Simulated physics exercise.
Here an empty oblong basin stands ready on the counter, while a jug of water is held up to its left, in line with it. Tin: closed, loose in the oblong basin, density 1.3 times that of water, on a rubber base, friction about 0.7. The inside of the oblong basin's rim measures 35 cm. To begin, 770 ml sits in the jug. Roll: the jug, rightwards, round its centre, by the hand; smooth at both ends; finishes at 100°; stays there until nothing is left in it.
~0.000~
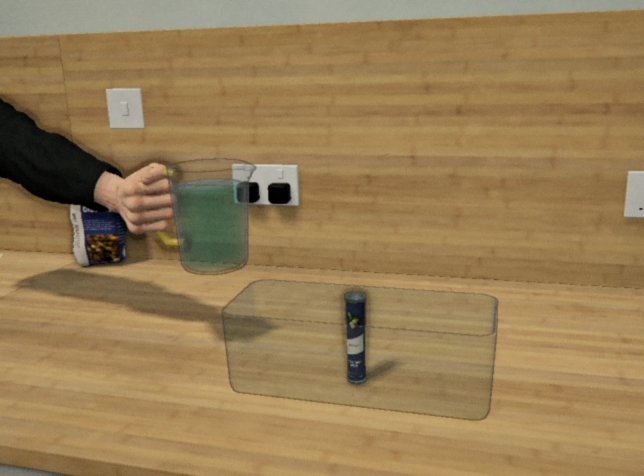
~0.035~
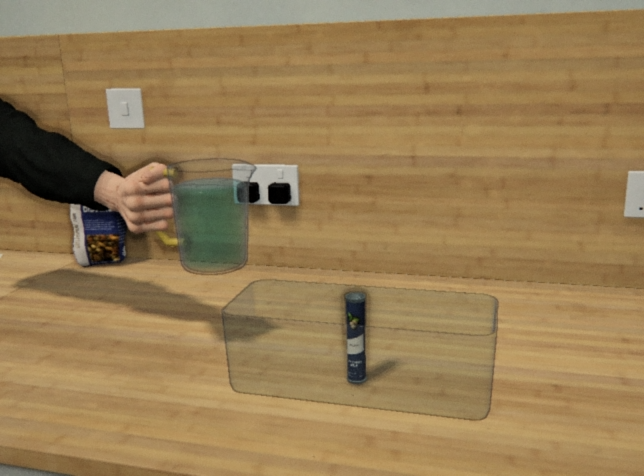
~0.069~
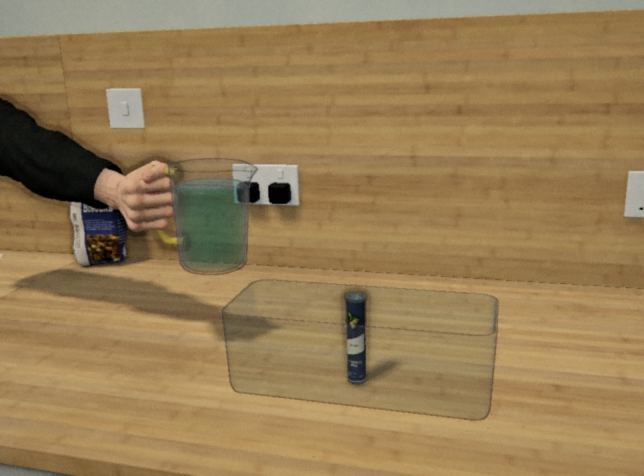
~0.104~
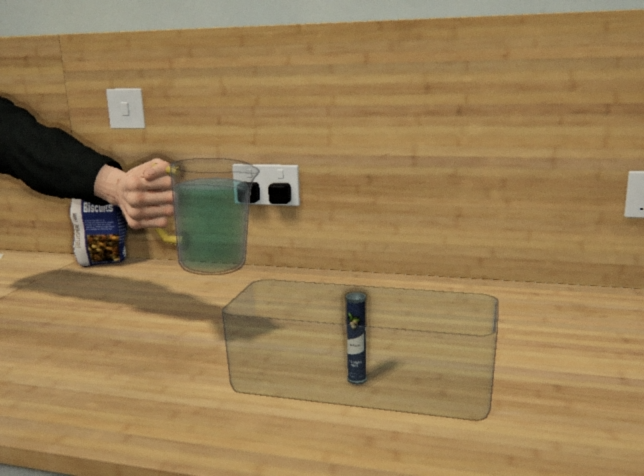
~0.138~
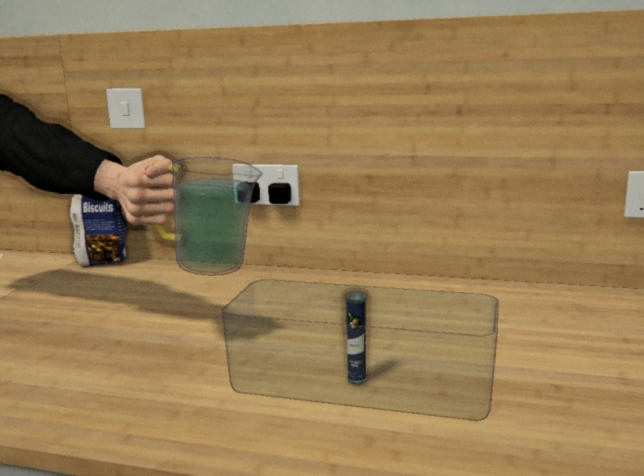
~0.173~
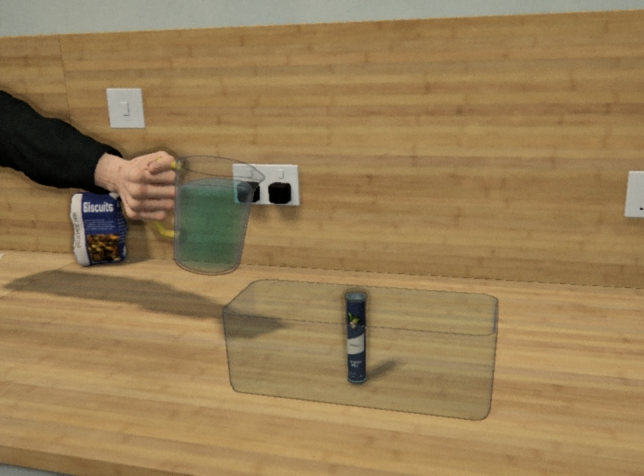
A hand holding a clear jug of green-tinted water stays still at first, then tilts it slightly to the right, above and left of a clear oblong basin with a small dark tin standing inside on the wooden counter.
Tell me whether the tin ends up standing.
Most likely it will not capsize.
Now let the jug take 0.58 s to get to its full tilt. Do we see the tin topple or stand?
So the tin will hold steady.
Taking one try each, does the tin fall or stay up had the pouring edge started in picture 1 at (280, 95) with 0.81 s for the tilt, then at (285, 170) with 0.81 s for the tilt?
Trial 1 - tin tips; trial 2 - tin tips.
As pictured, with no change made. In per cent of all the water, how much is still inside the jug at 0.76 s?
Close to 38 percent of the whole amount.
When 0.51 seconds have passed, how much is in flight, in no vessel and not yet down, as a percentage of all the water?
Around 12 percent.
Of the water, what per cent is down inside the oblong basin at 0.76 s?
Near 46 in a hundred.
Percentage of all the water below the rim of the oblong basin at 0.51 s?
Roughly 2 percent of it.
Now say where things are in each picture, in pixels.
In the first picture, it leans 0°; its right rim is at (255, 167); the water meets the walls at (178, 183) and (245, 185); the oblong basin's rim runs from (238, 297) to (496, 316); the tin's top is at (355, 300).
In the second picture, it leans 0°; its right rim is at (255, 168); the water meets the walls at (178, 183) and (245, 185).
In the third picture, it leans 2°; its right rim is at (257, 169); the water meets the walls at (179, 182) and (246, 186).
In the fourth picture, it leans 4°; its right rim is at (259, 171); the water meets the walls at (181, 182) and (248, 187).
In the fifth picture, it leans 7°; its right rim is at (261, 174); the water meets the walls at (181, 183) and (249, 188).
In the sixth picture, it leans 11°; its right rim is at (264, 178); the water meets the walls at (184, 184) and (252, 187).
By 0.51 s the tilt is 71° and 86 per cent is still to pour; the tin stands where it began.
By 0.76 s the tilt is 99° and 39 per cent is still to pour; the tin stands where it began.
By 1.03 s the tilt is 100° and 7 per cent is still to pour; the tin stands where it began.
By 1.31 s the tilt is 100° and 1 per cent is still to pour; the tin stands where it began.
At rest the tin stands where it began.
